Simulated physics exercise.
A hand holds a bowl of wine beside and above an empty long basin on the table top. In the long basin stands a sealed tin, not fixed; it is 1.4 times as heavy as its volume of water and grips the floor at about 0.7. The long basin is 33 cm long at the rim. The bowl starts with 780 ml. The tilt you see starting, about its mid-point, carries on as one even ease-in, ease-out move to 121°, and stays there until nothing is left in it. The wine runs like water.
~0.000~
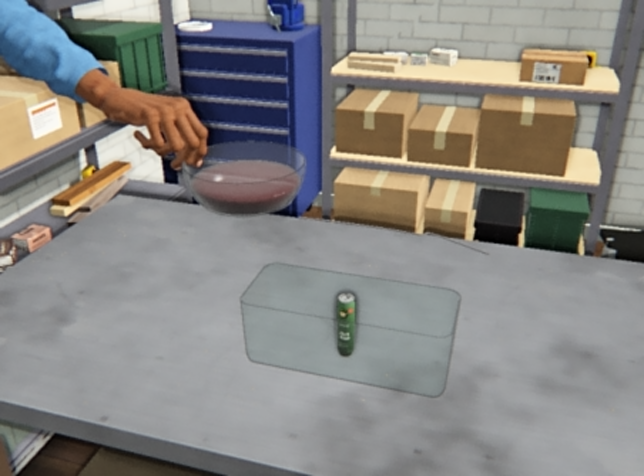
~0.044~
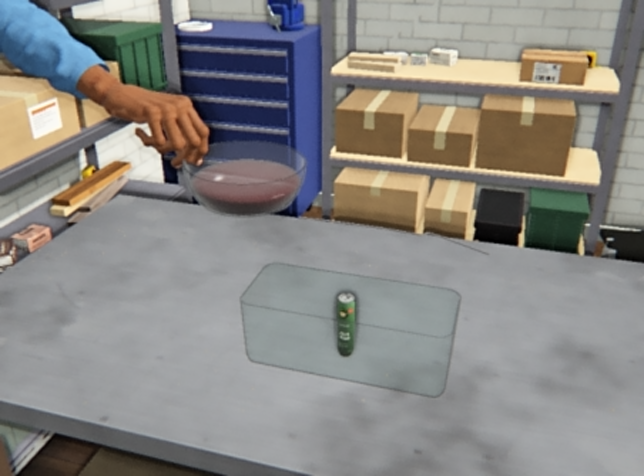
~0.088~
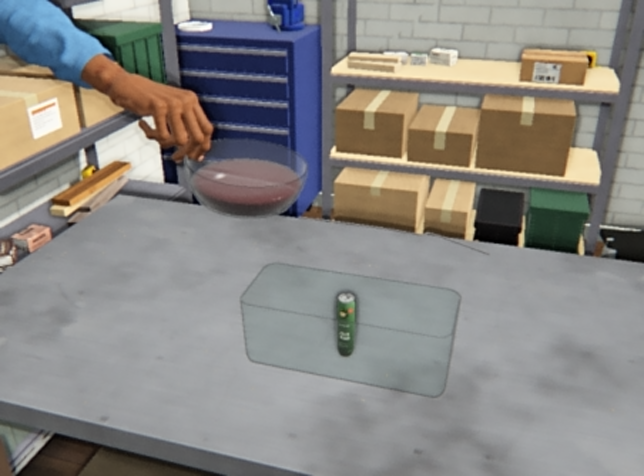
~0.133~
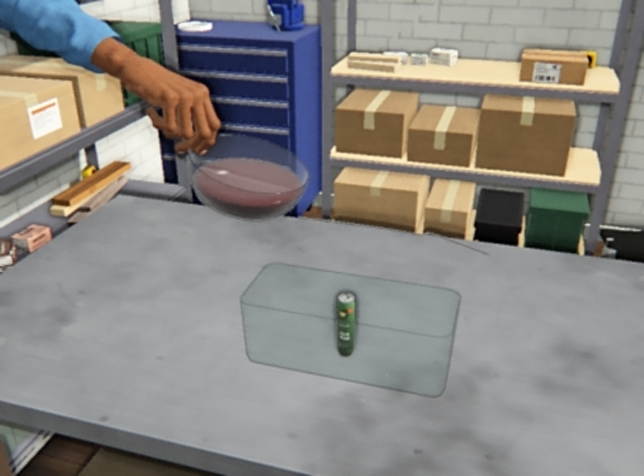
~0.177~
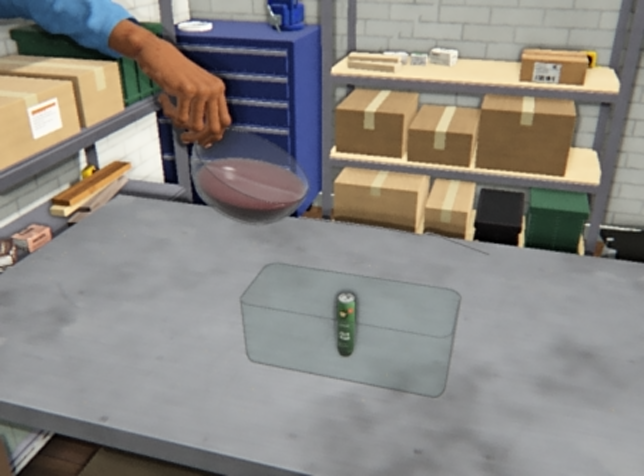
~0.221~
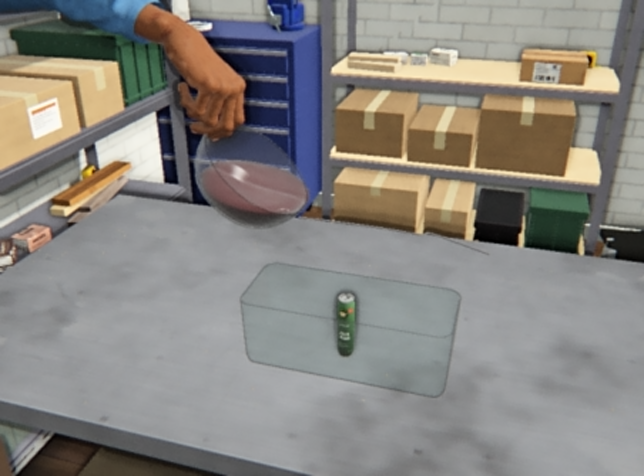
The video shows a hand holding a clear bowl of dark red liquid beside a transparent basin with a small green can on a gray table; the bowl stays nearly level at first, then tilts steadily to the right.
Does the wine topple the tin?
The tin falls.
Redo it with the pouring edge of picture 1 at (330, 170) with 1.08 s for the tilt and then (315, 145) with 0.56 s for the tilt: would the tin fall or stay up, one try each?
First it remains upright; then it falls.
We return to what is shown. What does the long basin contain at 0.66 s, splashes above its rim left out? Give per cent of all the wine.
Some 92 per cent.
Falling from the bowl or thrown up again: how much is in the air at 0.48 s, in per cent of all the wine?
About 42 per cent.
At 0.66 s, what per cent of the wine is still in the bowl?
About 0 per cent.
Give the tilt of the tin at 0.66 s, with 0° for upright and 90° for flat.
Near 10° from upright.
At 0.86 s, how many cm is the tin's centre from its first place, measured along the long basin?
About 6 cm.
Then, 0.48 s in, the tilt is 113° and 2 per cent is still to pour; the tin stands where it began.
Then, 0.66 s in, the tilt is 121° and 0 per cent is still to pour; the tin leans 8°.
Then, 0.86 s in, the tilt is 121° and 0 per cent is still to pour; the tin leans 24°.
Then, 1.07 s in, the tilt is 121° and 0 per cent is still to pour; the tin lies on its side.
Finally, the tin lies on its side.
